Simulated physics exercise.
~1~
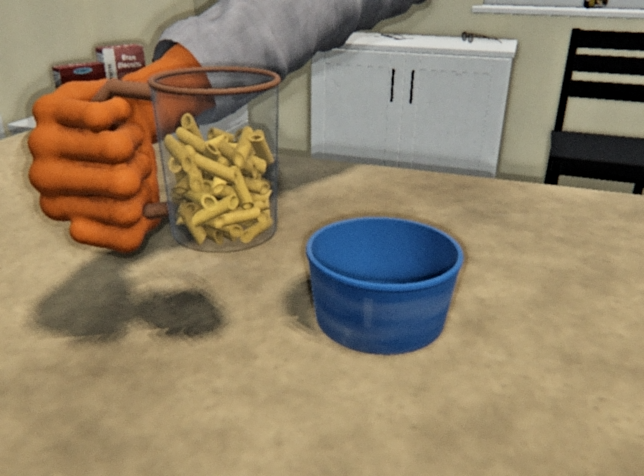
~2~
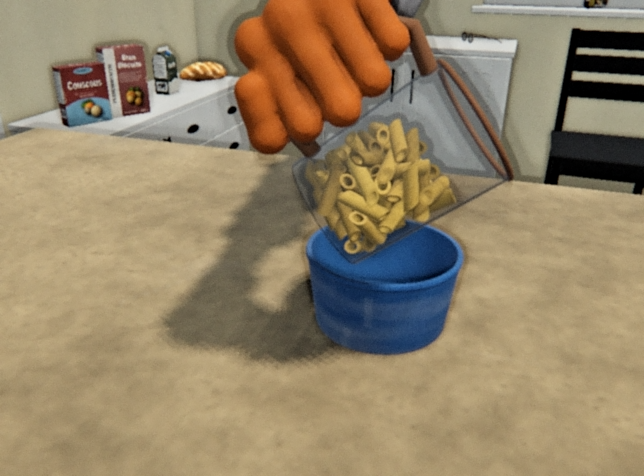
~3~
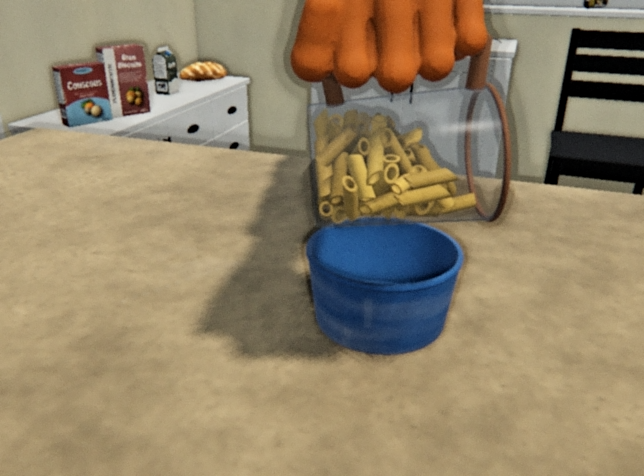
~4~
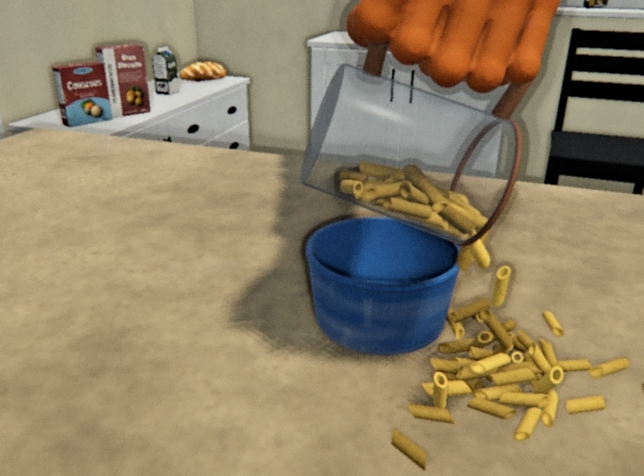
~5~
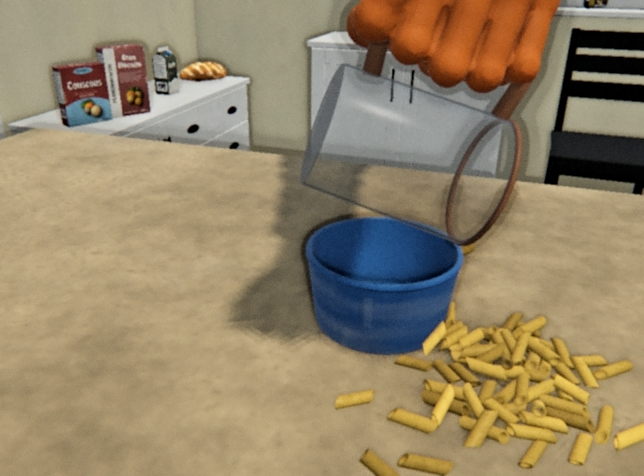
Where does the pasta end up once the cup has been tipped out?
The pasta ends up on the table to the right of and in front of the blue bowl, rather than inside it.
The footage shows an orange-gloved hand carrying a clear cup of dry pasta tubes over a blue bowl and tipping it to the right in stages, until the pasta spills past the rim and lies scattered on the table beside the bowl, leaving the cup empty.
